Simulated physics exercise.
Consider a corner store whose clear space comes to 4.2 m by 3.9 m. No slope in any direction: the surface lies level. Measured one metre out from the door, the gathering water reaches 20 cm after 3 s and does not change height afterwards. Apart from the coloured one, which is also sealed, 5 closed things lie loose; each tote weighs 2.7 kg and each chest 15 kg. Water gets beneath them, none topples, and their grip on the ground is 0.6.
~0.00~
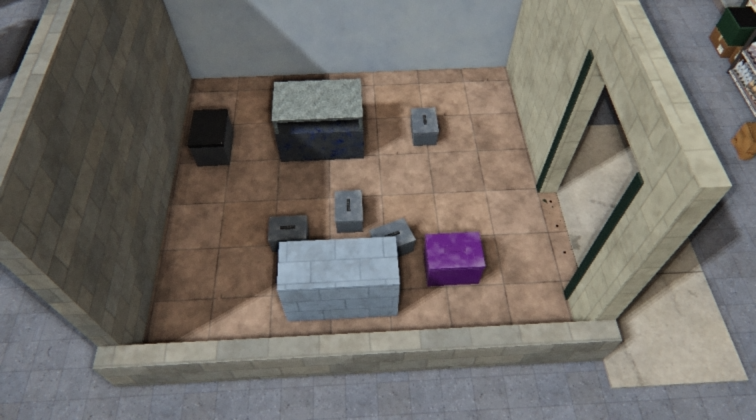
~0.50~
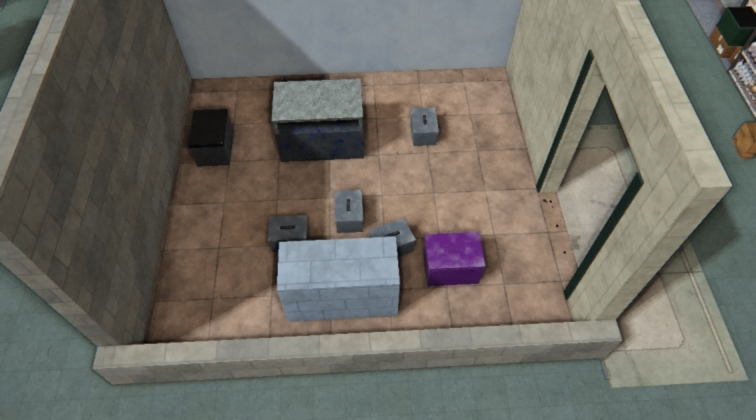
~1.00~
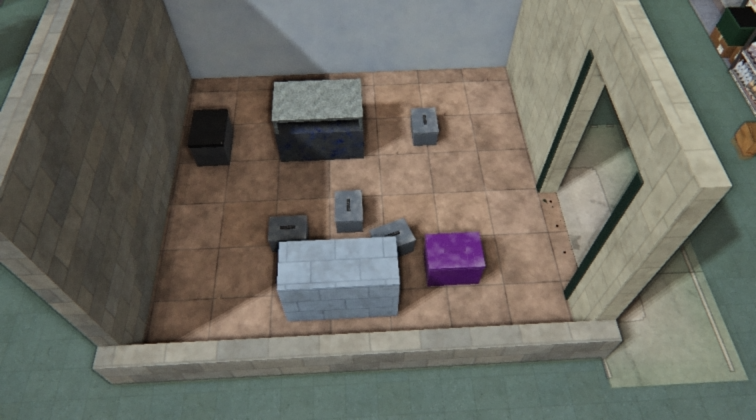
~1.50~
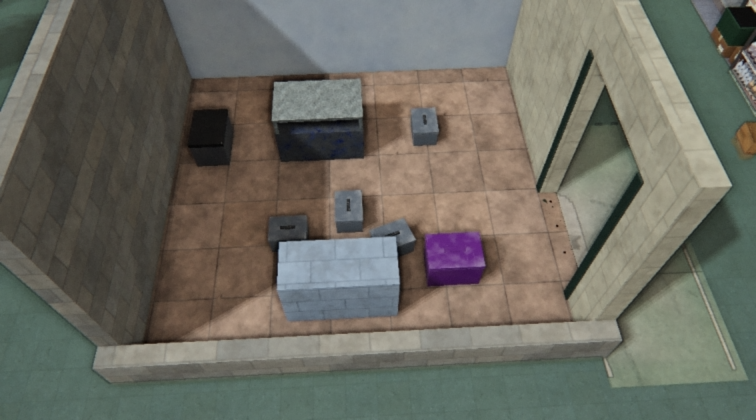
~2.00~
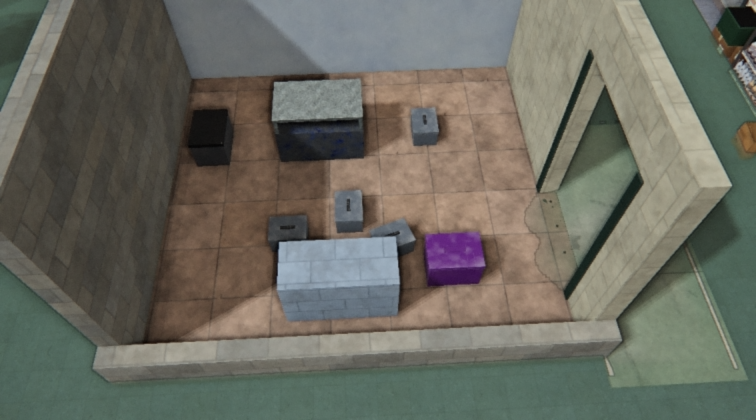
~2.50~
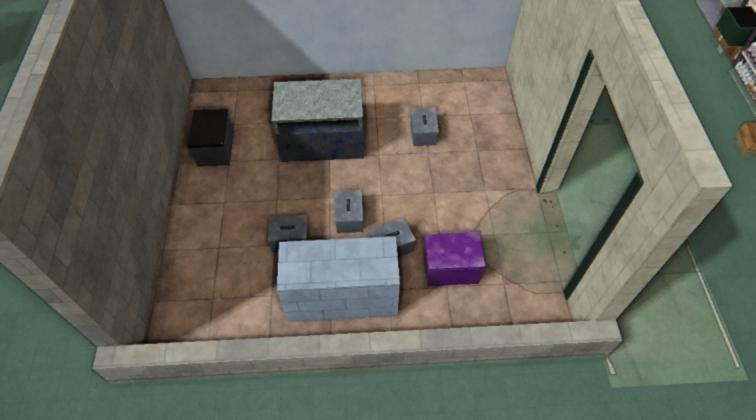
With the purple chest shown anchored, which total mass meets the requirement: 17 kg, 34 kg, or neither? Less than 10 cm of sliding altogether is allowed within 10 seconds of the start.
Extra weight is needed.
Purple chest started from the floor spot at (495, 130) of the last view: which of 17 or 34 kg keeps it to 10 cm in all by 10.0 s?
Outcome - success with both.
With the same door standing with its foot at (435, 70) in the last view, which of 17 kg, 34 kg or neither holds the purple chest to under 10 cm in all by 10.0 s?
Then only the heavier mass works.
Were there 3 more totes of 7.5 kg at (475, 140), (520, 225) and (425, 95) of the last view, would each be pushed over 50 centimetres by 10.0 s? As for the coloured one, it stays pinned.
Note, in sequence: Not exceeded, exceeded, not exceeded.
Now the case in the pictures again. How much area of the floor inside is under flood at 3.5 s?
The covered patch comes to about 3.0 m2.
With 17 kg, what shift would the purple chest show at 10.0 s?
I'd put it at about 30 cm.
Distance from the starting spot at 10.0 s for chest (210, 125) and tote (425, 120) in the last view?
They've ended up 40 cm and 100 cm away, in that order.
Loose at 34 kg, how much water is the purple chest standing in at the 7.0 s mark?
Depth: Approx. 6 cm.
After 3.5 s the purple chest would be 5 cm from its start with 17 kg and 0 cm from its start with 34 kg; 5 cm of water round it then.
After 4.5 s the purple chest would be 32 cm from its start with 17 kg and 0 cm from its start with 34 kg; 6 cm of water round it then.
After 7.0 s the purple chest would be 32 cm from its start with 17 kg and 0 cm from its start with 34 kg; 6 cm of water round it then.
After 10.0 s the purple chest would be 32 cm from its start with 17 kg and 0 cm from its start with 34 kg; 8 cm of water round it then.
